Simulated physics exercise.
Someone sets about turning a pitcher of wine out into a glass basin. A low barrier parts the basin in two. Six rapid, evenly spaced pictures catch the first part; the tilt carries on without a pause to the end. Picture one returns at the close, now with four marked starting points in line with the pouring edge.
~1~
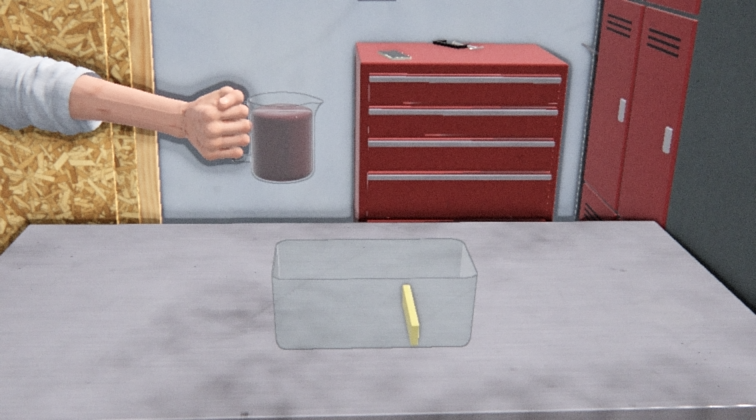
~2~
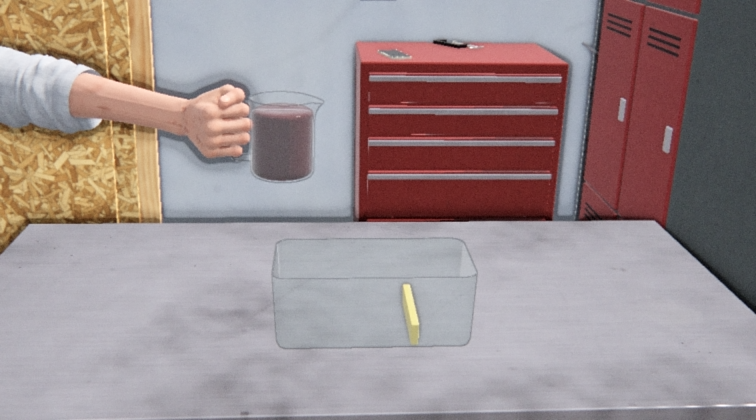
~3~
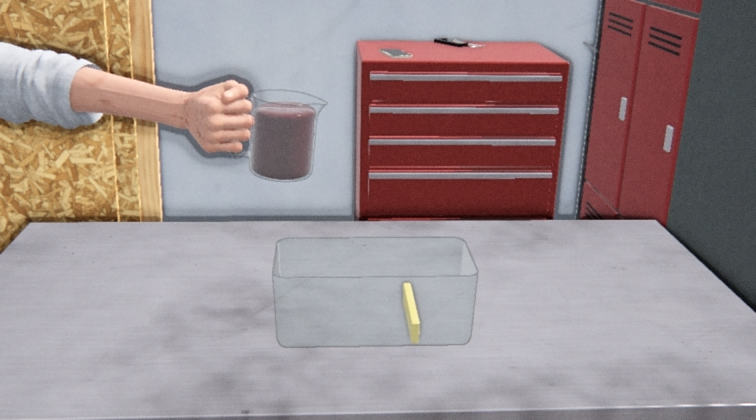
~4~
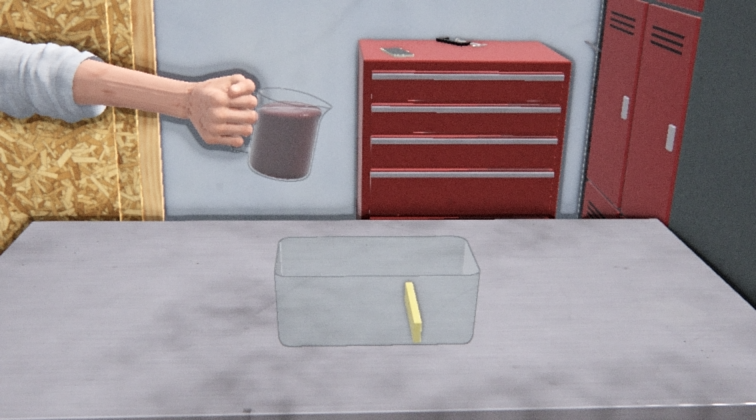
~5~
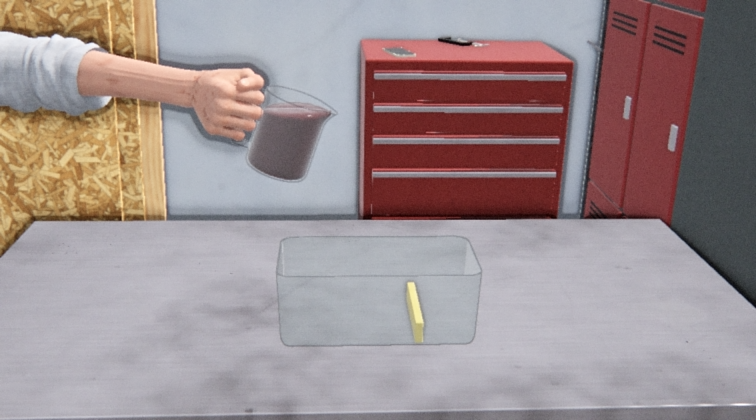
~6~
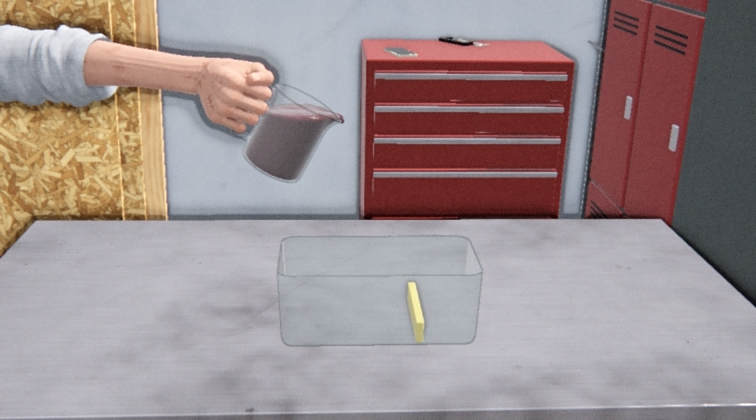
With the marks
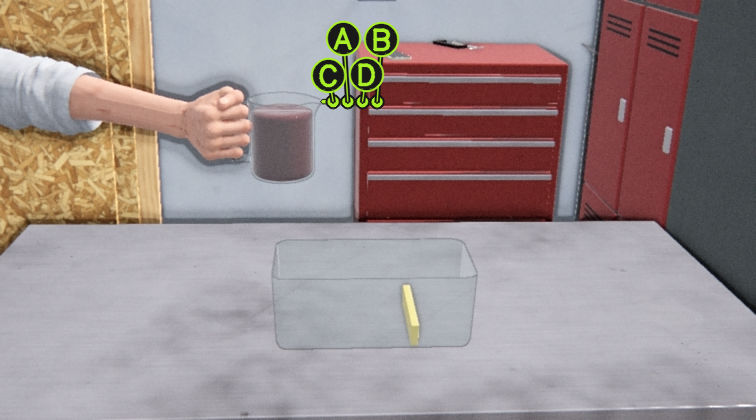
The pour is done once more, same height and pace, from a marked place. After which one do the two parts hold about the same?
The answer is spot A.
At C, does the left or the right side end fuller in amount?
The left one.
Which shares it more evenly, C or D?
The answer is D.
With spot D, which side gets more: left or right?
The right one.
On the marked copy, A at (347, 101); B at (377, 101); C at (333, 101); D at (362, 101).
If A is chosen, about 52 % ends left of the wall and 46 % right of it.
If B is chosen, about 30 % ends left of the wall and 66 % right of it; 4 % is lost outside.
If C is chosen, about 88 % ends left of the wall and 8 % right of it; 4 % is lost outside.
If D is chosen, about 30 % ends left of the wall and 68 % right of it.
